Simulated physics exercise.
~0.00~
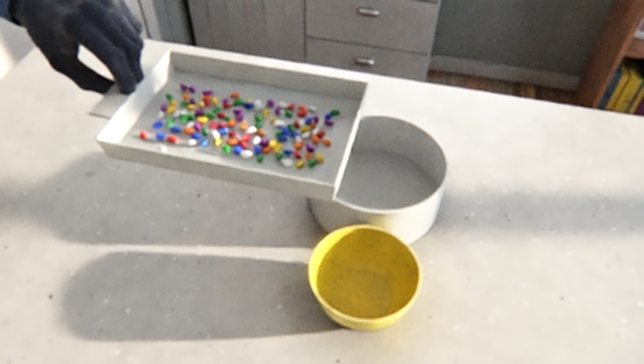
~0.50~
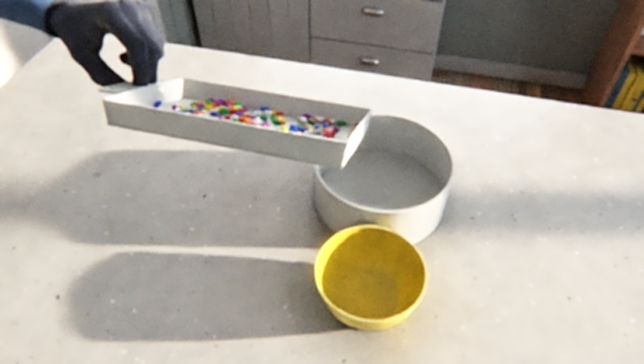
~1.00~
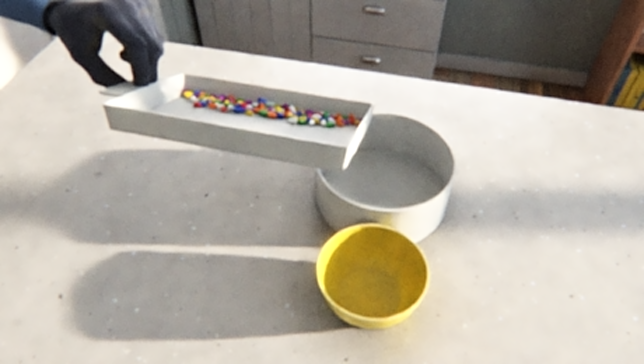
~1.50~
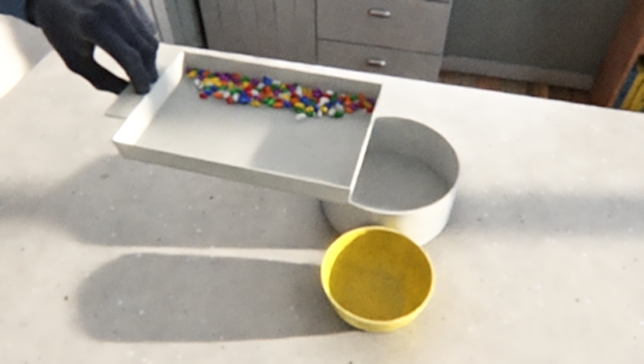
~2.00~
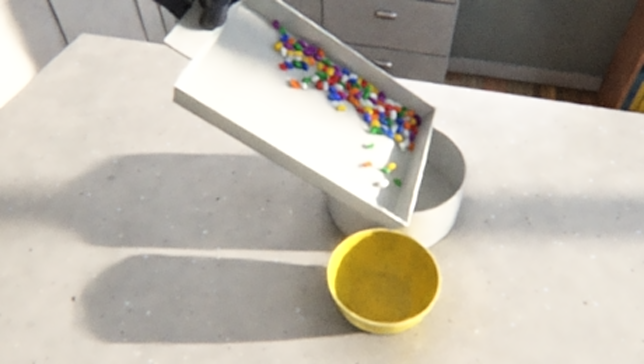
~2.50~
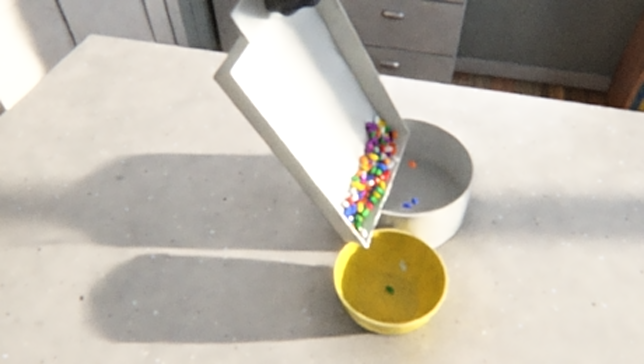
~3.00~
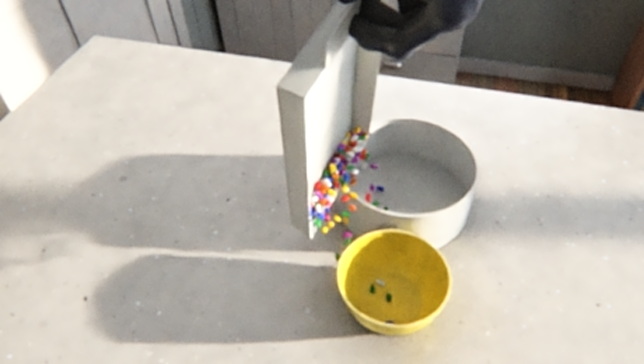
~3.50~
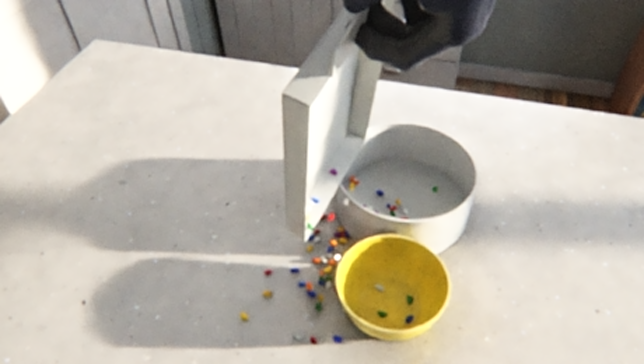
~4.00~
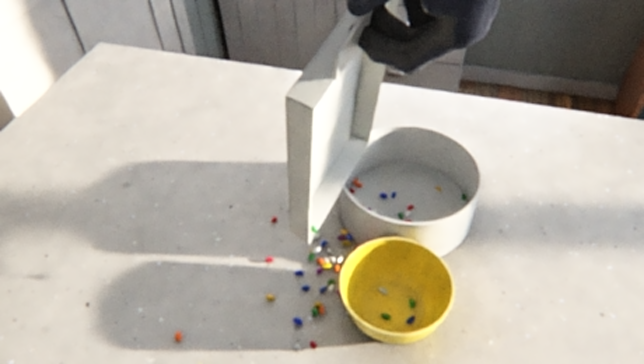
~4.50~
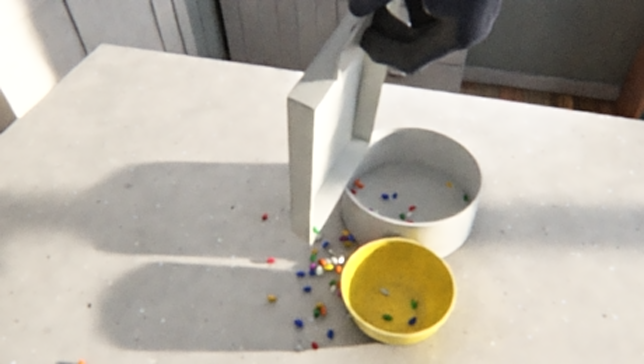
Gloved hand tilting a tray of colourful jelly beans, spilling them beside a yellow bowl, with some landing in the white pot.
